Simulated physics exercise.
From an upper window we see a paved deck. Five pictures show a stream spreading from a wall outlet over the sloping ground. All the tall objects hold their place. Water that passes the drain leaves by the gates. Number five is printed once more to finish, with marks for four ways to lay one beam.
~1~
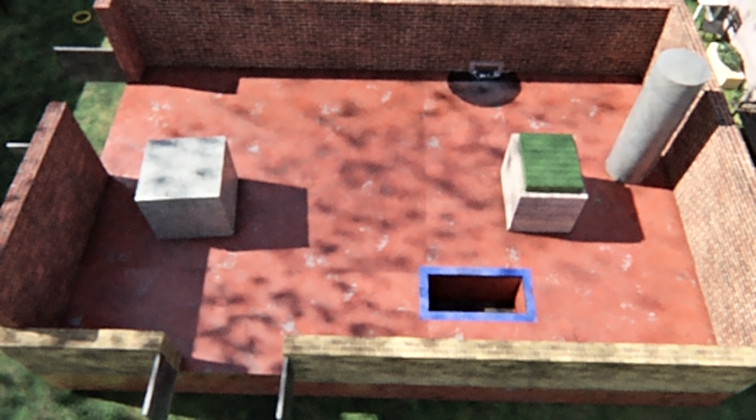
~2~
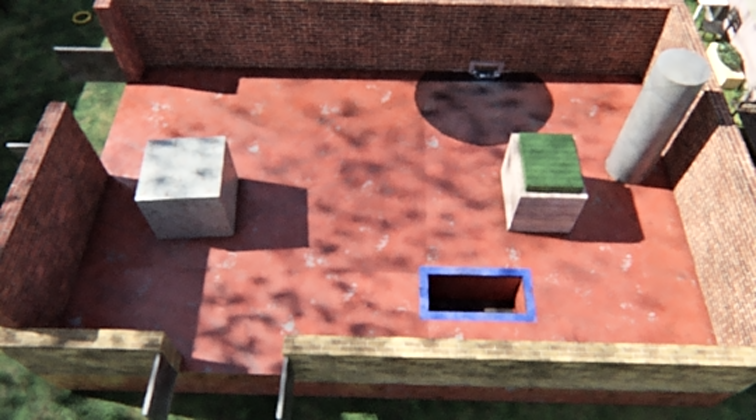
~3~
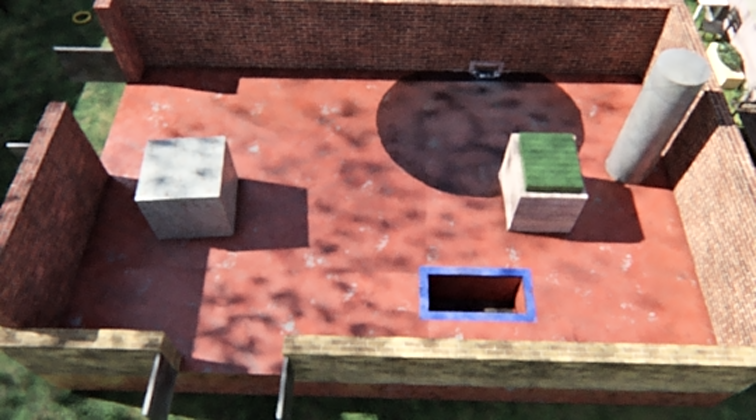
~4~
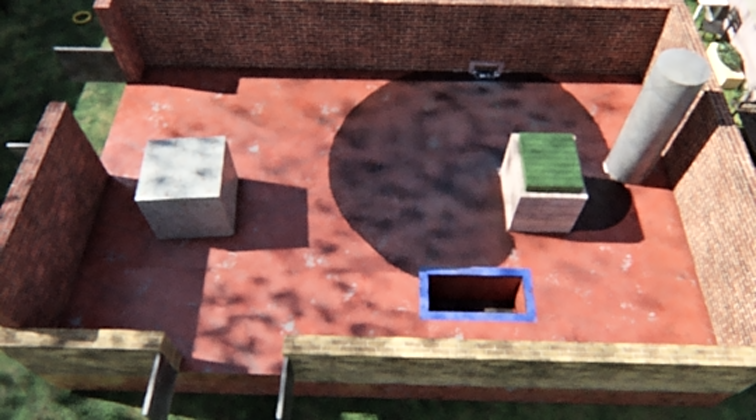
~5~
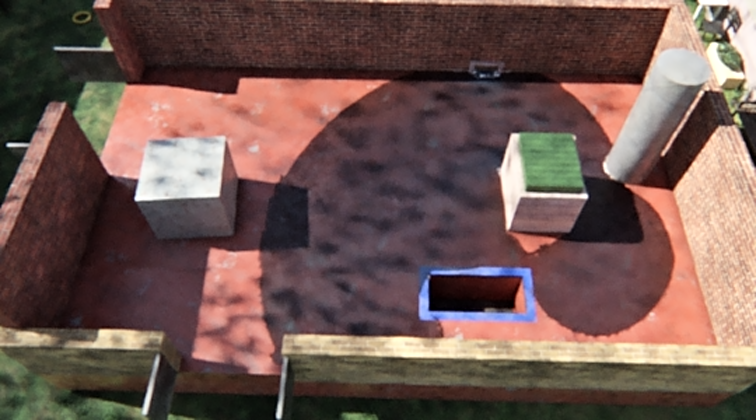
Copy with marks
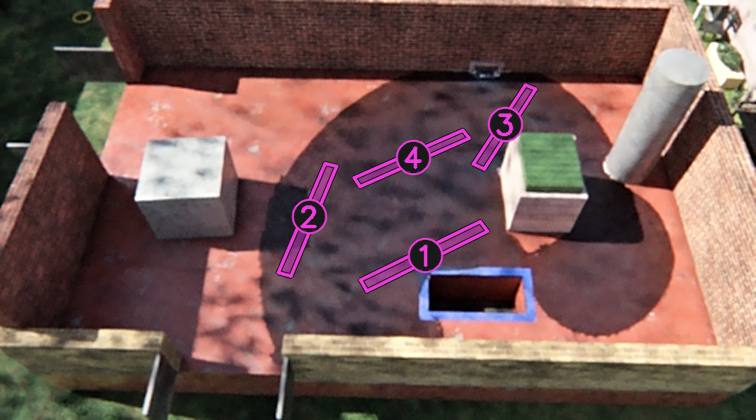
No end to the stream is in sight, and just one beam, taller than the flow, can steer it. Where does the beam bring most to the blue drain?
Place 2 does it best.
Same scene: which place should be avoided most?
Here it is place 1.
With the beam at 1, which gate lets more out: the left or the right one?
The right gate.
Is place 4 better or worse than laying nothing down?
Place 4 is worse.
On the marked copy, 1 from (363, 285) to (483, 226); 2 from (284, 274) to (330, 164); 3 from (478, 166) to (530, 87); 4 from (357, 182) to (466, 134).
With 1, about 15 % of the stream goes into the blue drain, about 80 % out by the gates.
With 2, about 42 % of the stream goes into the blue drain, about 52 % out by the gates.
With 3, about 32 % of the stream goes into the blue drain, about 65 % out by the gates.
With 4, about 29 % of the stream goes into the blue drain, about 66 % out by the gates.
